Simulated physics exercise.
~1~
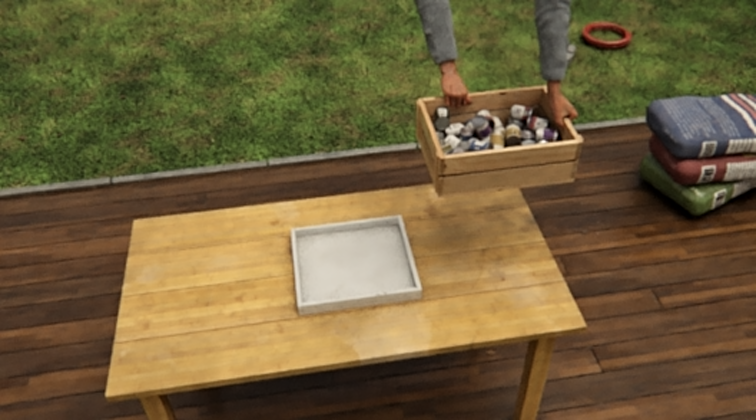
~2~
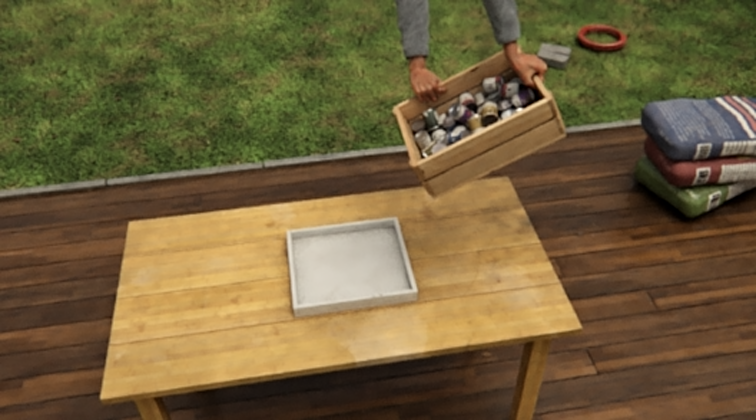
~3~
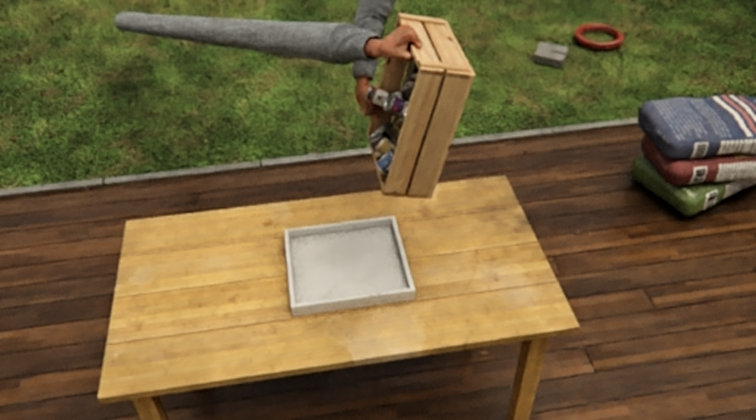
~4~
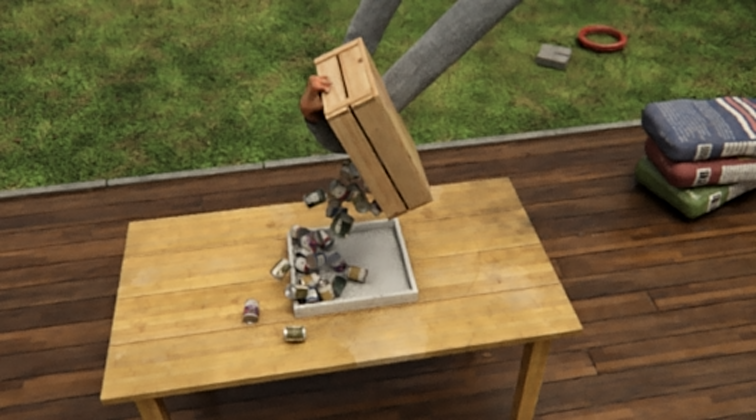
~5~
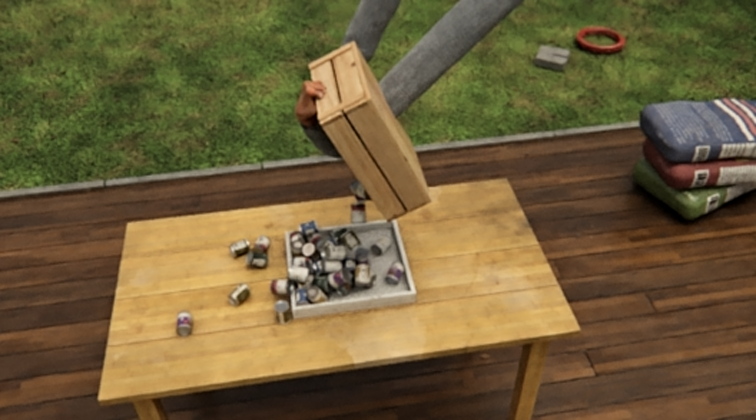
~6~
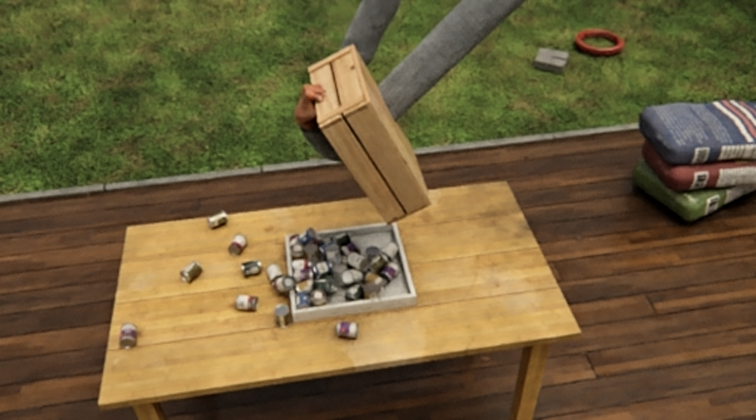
Hands tipping a wooden crate of small tins over a white tray on a table, some tins scattering across the tabletop.
